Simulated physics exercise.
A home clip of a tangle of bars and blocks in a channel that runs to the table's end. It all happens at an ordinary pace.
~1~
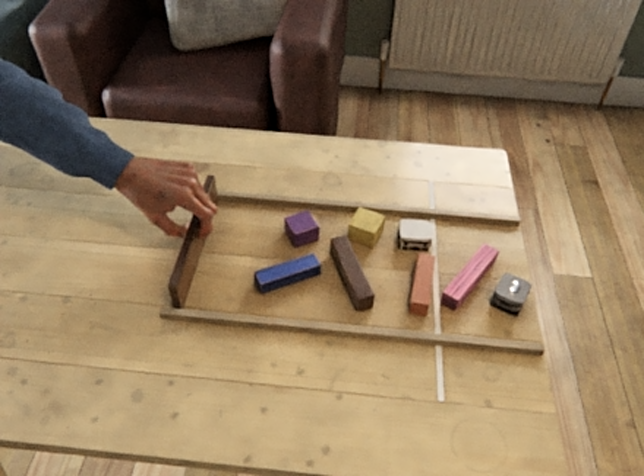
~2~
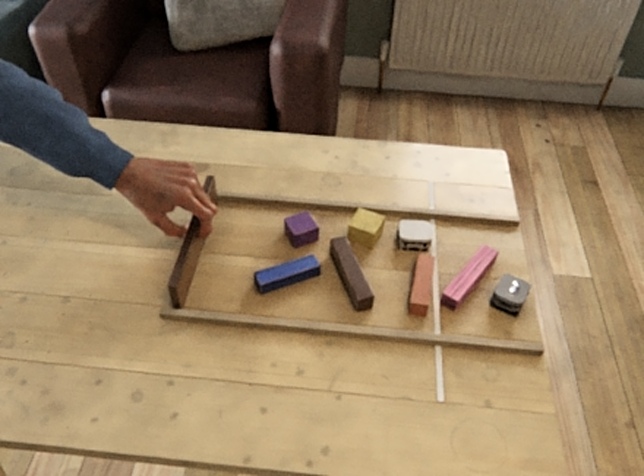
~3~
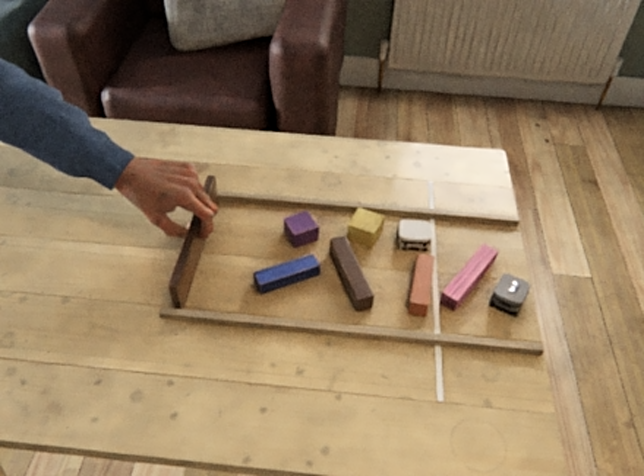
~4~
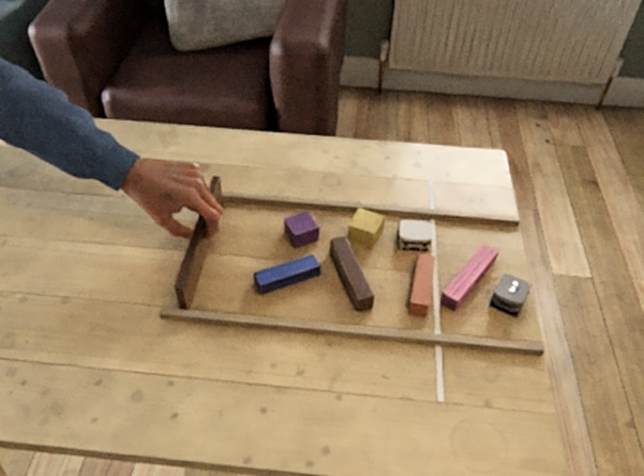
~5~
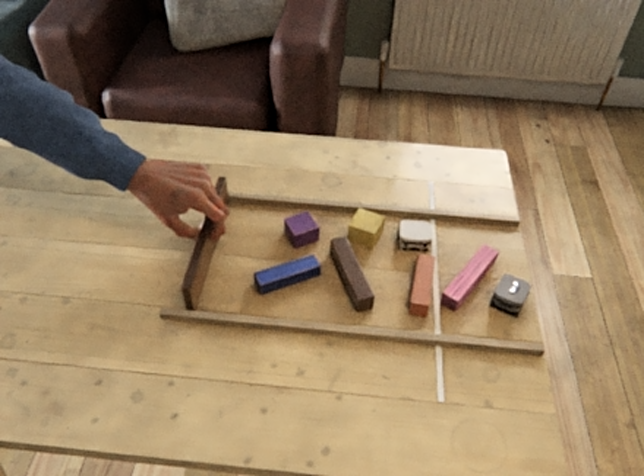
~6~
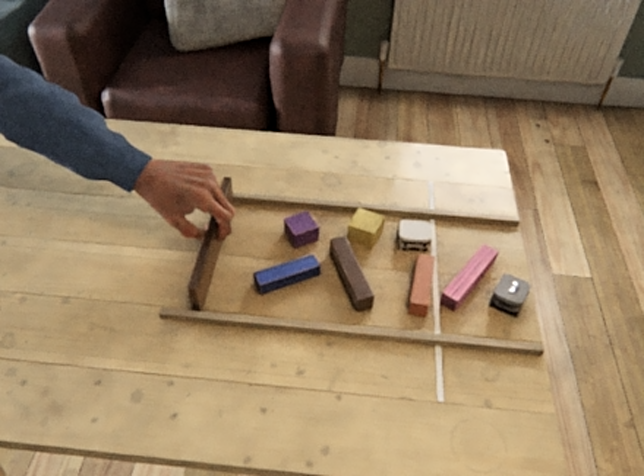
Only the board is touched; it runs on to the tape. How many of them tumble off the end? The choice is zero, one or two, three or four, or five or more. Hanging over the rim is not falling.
The number that fall off is zero.
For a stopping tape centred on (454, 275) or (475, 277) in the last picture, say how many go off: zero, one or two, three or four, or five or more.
Taking them in turn, one to two; one or two.
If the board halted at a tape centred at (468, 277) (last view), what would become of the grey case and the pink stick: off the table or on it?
The grey case comes down; the pink stick drops off.
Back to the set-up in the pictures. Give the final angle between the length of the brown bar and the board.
About 10°.
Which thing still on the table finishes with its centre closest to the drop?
It is the grey case.
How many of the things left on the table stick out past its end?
It comes to 1.
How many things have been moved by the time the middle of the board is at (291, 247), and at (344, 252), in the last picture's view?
First 3, then 5.
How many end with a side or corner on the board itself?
It touches 3.
A little later, none off yet; grey case at rest near (510, 295); pink stick at rest near (470, 276); orange bar at rest near (422, 284).
When it is over, the number that fall off is zero.
